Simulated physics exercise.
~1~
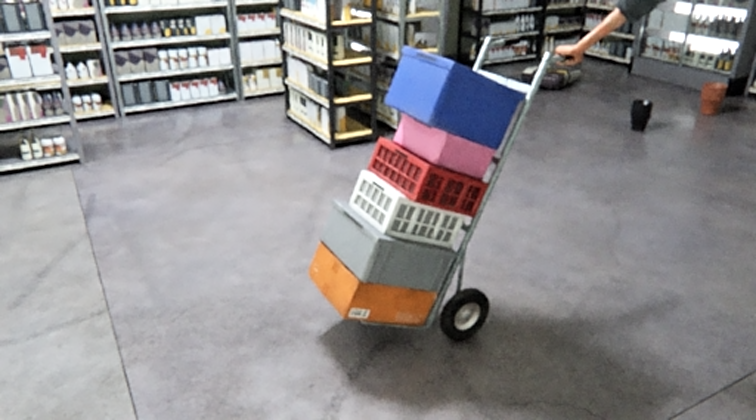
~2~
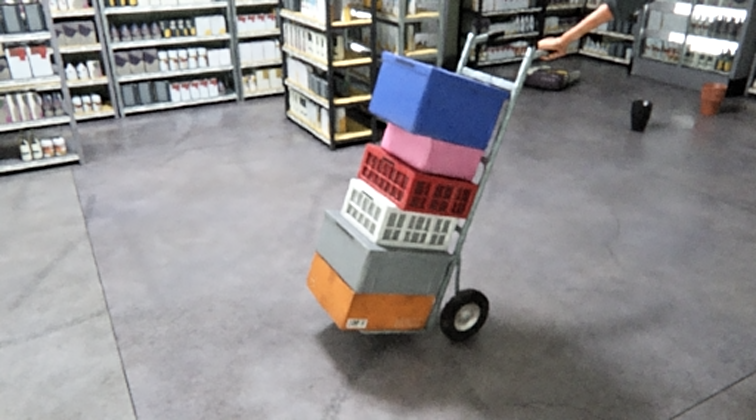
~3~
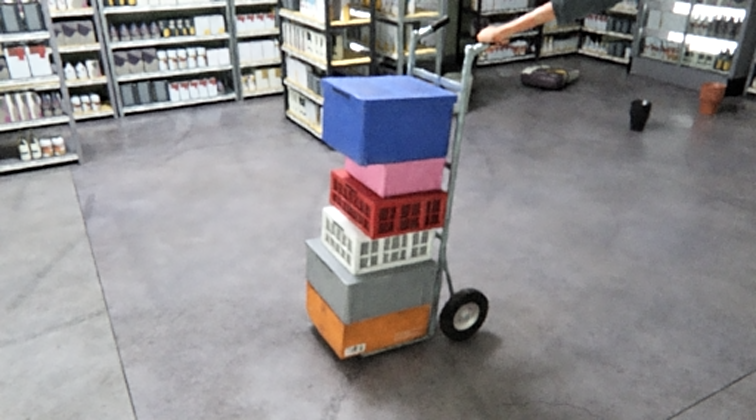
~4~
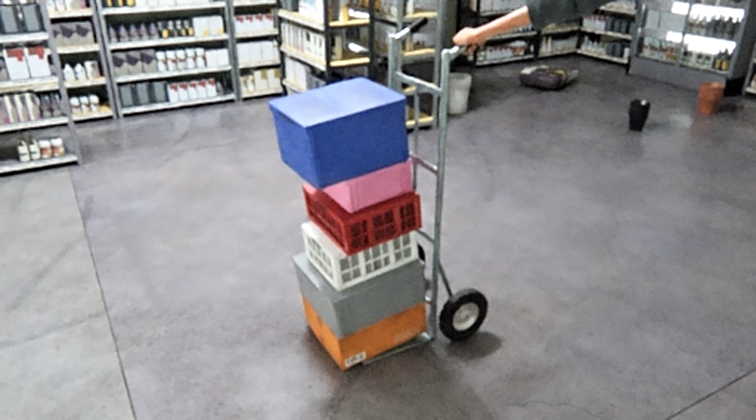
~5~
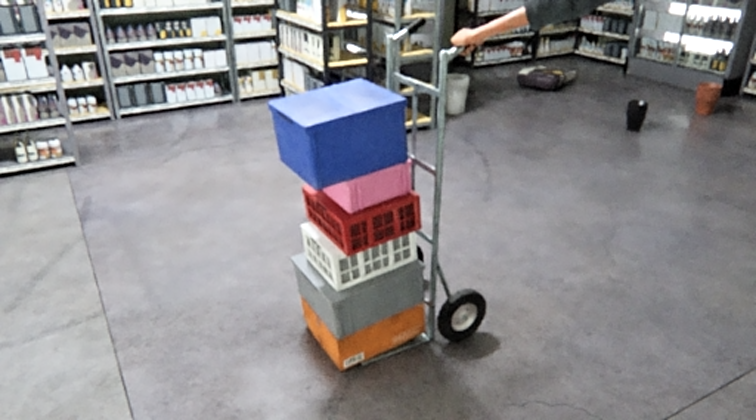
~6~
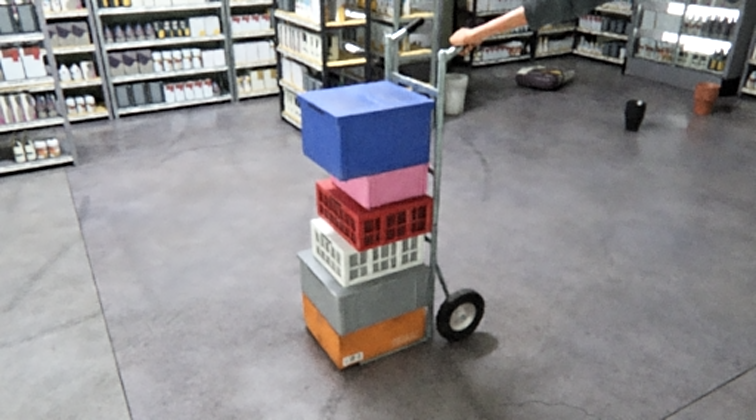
In a store aisle lined with stocked shelves, a hand tipped a loaded hand truck upright, and its stack of six coloured boxes and crates leaned away to the left, then rocked back toward the frame, with everything still stacked.
